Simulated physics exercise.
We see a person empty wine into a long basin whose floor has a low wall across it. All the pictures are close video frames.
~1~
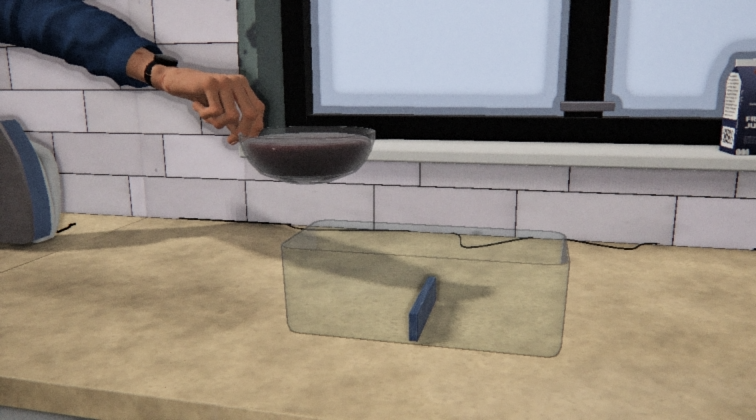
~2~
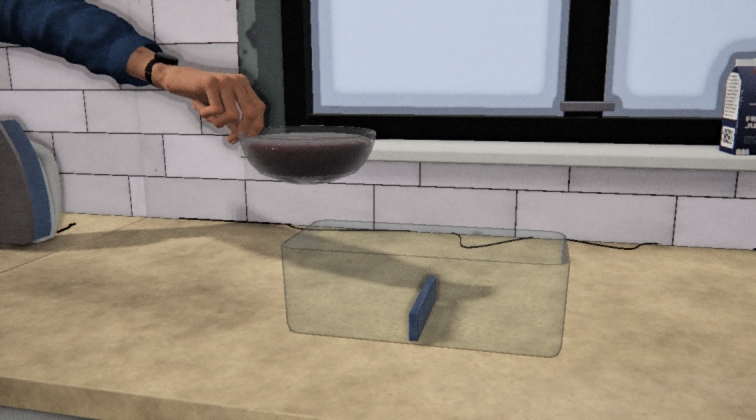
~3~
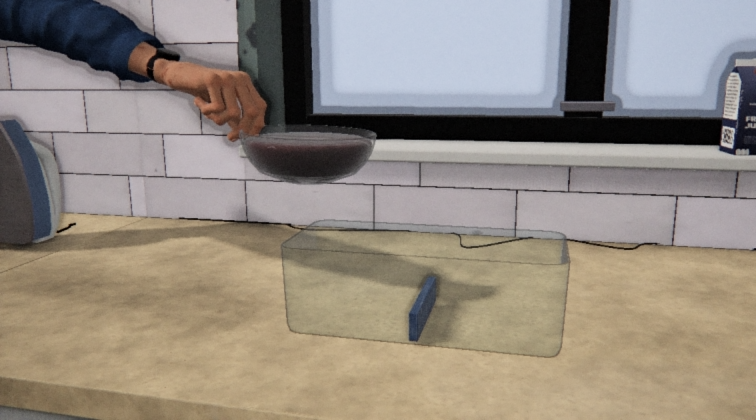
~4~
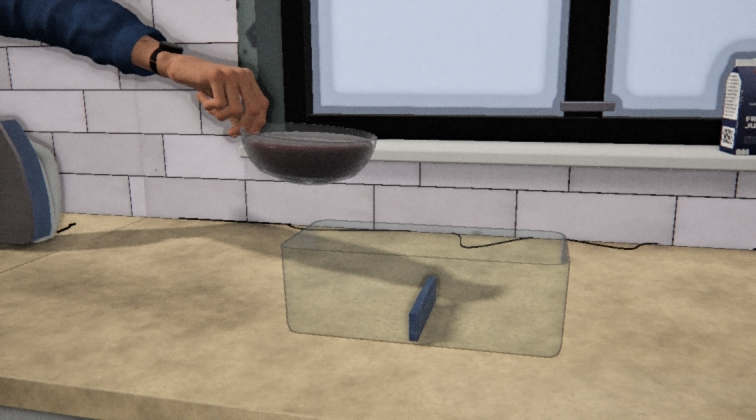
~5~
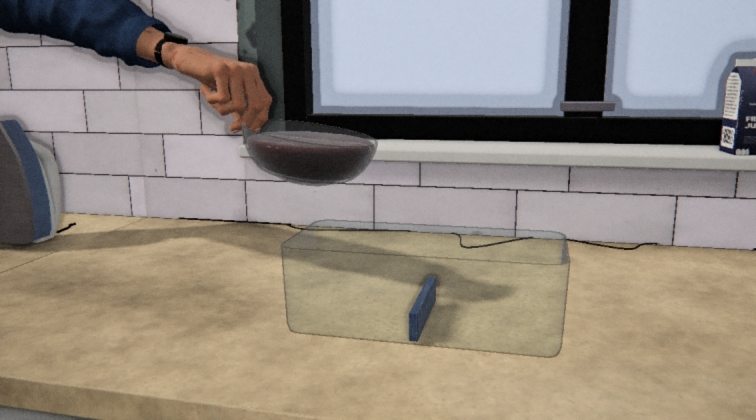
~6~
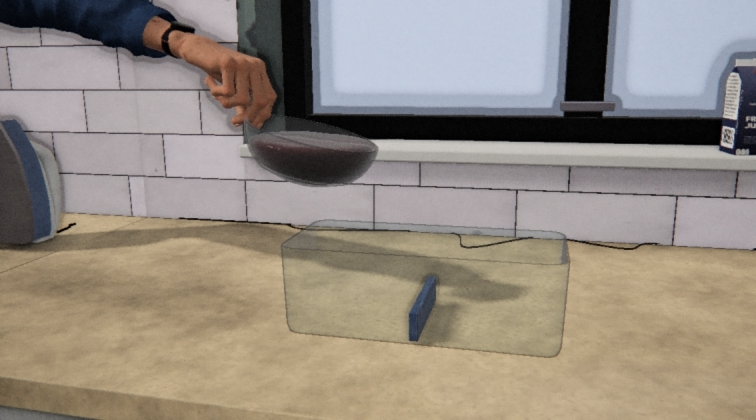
A hand held a clear glass bowl of dark red wine above a long see-through basin with a low blue wall inside, then slowly tilted the bowl a little to the right.
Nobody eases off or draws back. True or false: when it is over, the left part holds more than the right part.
True.
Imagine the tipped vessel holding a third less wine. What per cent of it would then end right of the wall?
That share would be some 15 parts in a hundred.
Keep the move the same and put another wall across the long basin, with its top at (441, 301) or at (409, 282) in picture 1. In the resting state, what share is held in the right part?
Roughly 30 per cent first and roughly 55 per cent second.
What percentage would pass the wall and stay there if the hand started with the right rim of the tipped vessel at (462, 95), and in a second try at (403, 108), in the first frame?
In order, some 80 and 70 percent.
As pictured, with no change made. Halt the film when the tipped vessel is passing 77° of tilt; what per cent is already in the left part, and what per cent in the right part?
About 30 % left and about 25 % right.
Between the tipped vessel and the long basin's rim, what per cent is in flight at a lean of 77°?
30 %.
A moment on, the tilt is 77° and 17 per cent is still to pour, 28 is left of the wall and 26 right of it.
Next, the tilt is 112° and 0 per cent is still to pour, 62 is left of the wall and 35 right of it.
Then the tilt is 116° and 0 per cent is still to pour, 61 is left of the wall and 37 right of it.
Later the tilt is 116° and 0 per cent is still to pour, 61 is left of the wall and 37 right of it.
In the end 61 per cent lies left of the wall, 37 right of it and 2 outside.
